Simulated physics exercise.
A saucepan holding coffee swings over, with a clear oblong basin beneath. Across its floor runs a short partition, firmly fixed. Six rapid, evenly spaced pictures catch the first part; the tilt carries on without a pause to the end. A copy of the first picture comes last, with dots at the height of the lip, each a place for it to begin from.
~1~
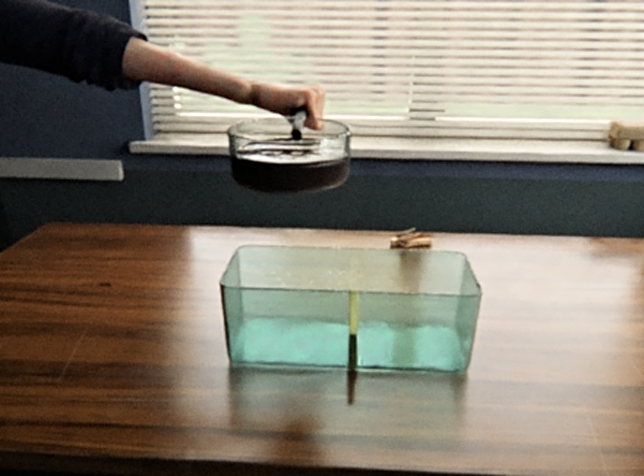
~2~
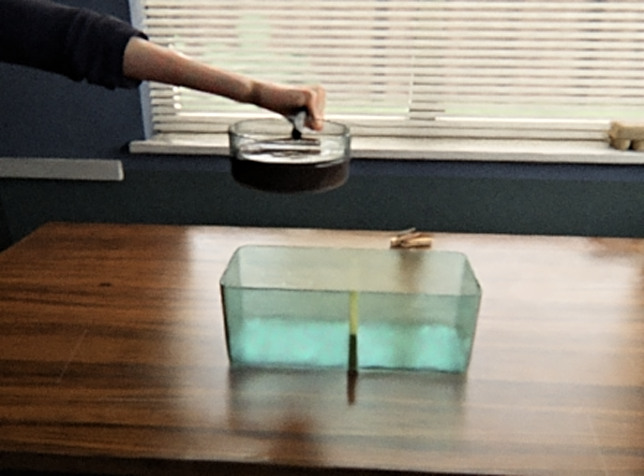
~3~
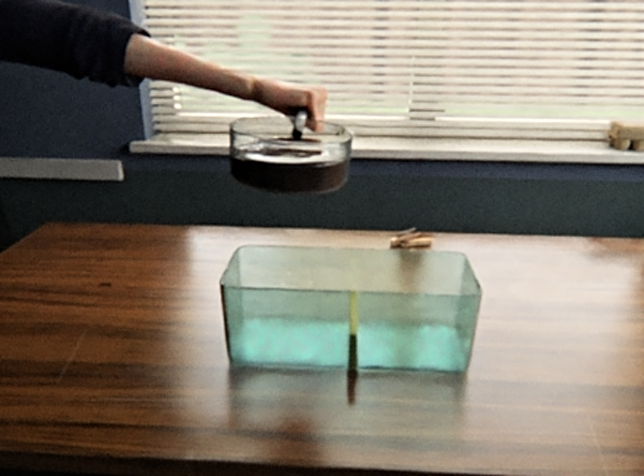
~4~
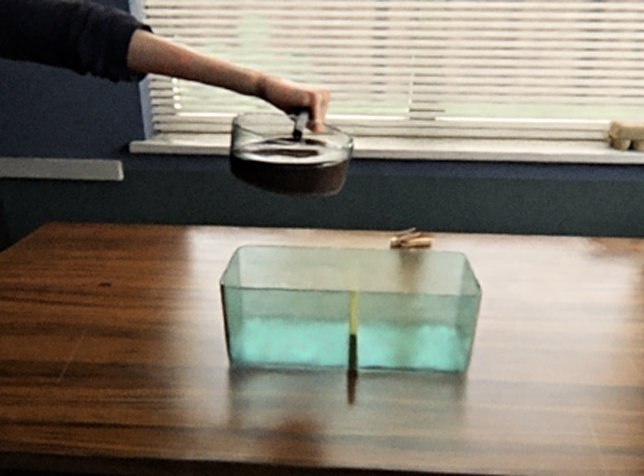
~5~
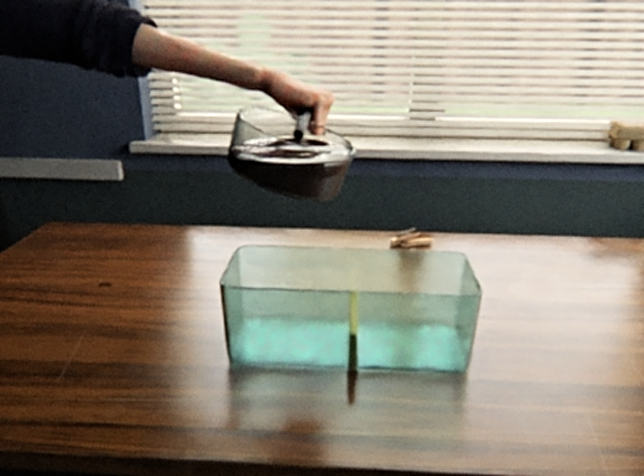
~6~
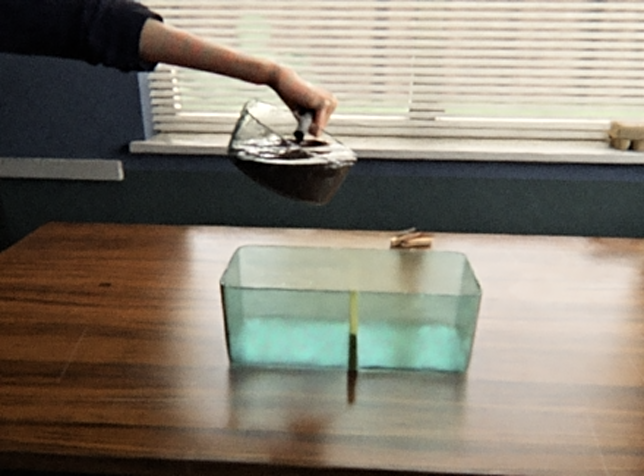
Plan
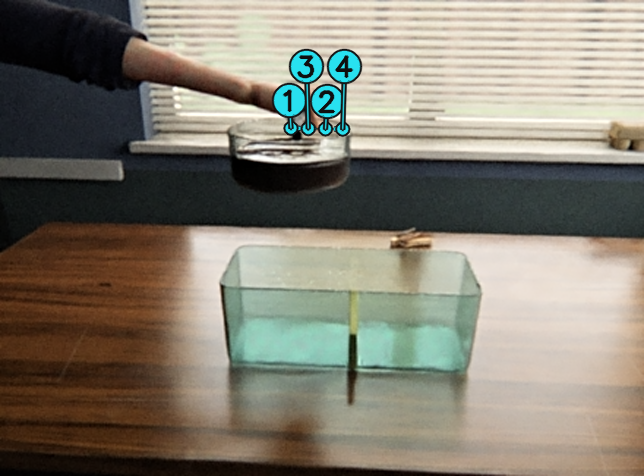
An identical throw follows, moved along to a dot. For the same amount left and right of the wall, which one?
3.
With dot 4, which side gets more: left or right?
The right side.
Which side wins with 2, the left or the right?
More ends on the right.
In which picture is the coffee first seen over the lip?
In picture 6.
On the marked copy, 1 at (291, 128); 2 at (325, 128); 3 at (308, 128); 4 at (342, 129).
With 1, about 82 % ends left of the wall and 17 % right of it.
With 2, about 31 % ends left of the wall and 68 % right of it.
With 3, about 54 % ends left of the wall and 46 % right of it.
With 4, about 17 % ends left of the wall and 82 % right of it.
